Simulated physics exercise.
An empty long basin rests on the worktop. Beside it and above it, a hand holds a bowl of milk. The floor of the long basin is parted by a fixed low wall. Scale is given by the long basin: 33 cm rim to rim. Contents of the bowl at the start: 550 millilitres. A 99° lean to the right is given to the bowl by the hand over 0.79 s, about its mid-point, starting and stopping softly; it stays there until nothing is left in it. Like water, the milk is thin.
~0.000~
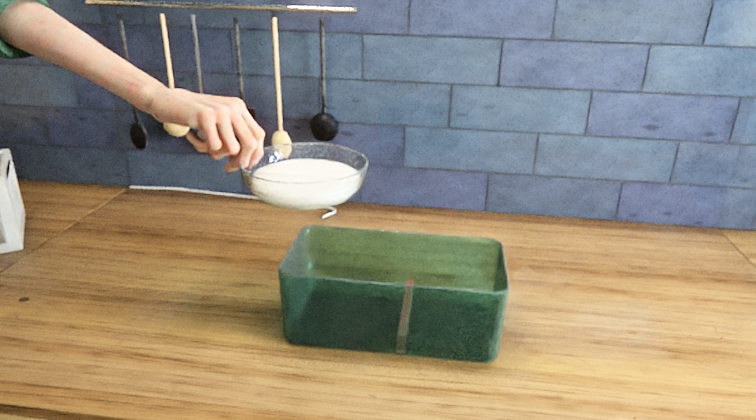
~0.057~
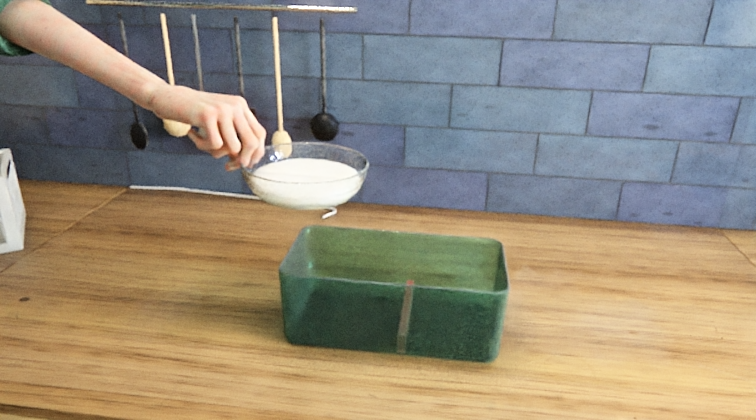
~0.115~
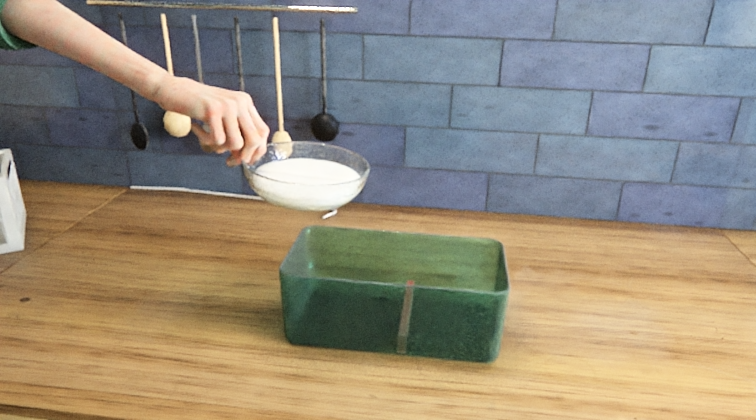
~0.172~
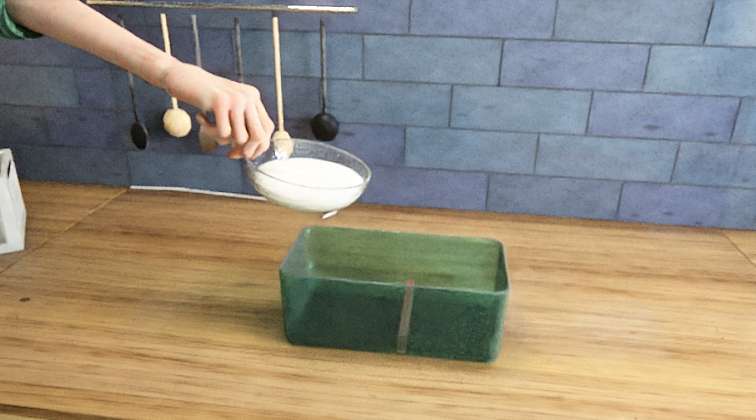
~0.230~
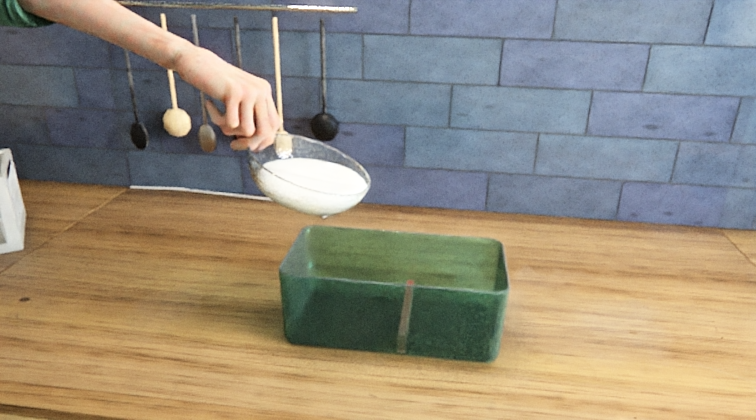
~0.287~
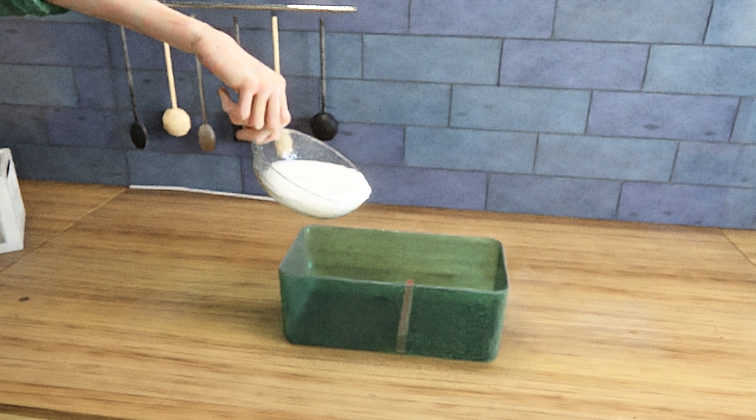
The clip opens on a hand holding a clear bowl of milk above an empty green long basin on a wooden worktop, before a blue tiled wall with hanging utensils. The hand barely moves the bowl at first, then tilts it steadily to the right, and the milk shifts up to the lowered edge.
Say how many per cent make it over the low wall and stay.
About 21 per cent makes it over and stays.
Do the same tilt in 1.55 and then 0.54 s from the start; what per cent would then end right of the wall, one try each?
Try 1: Approx. 25 %; try 2: Approx. 15 %.
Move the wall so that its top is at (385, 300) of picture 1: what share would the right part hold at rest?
That would be about 55 in a hundred, I'd say.
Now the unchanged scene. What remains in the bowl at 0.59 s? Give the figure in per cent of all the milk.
At that time about 8 in a hundred parts are still held.
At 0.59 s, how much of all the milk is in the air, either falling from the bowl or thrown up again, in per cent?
Roughly 18 %.
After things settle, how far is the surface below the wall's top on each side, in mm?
For the left, around 16 mm; for the right, around 26 mm.
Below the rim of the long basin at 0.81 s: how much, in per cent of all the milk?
Around 98 in a hundred.
After 0.59 s the tilt is 84° and 8 per cent is still to pour, 59 is left of the wall and 15 right of it.
After 0.81 s the tilt is 99° and 0 per cent is still to pour, 78 is left of the wall and 20 right of it.
After 1.04 s the tilt is 99° and 0 per cent is still to pour, 78 is left of the wall and 21 right of it.
After 1.29 s the tilt is 99° and 0 per cent is still to pour, 78 is left of the wall and 21 right of it.
In the end 78 per cent lies left of the wall, 21 right of it and 1 outside.
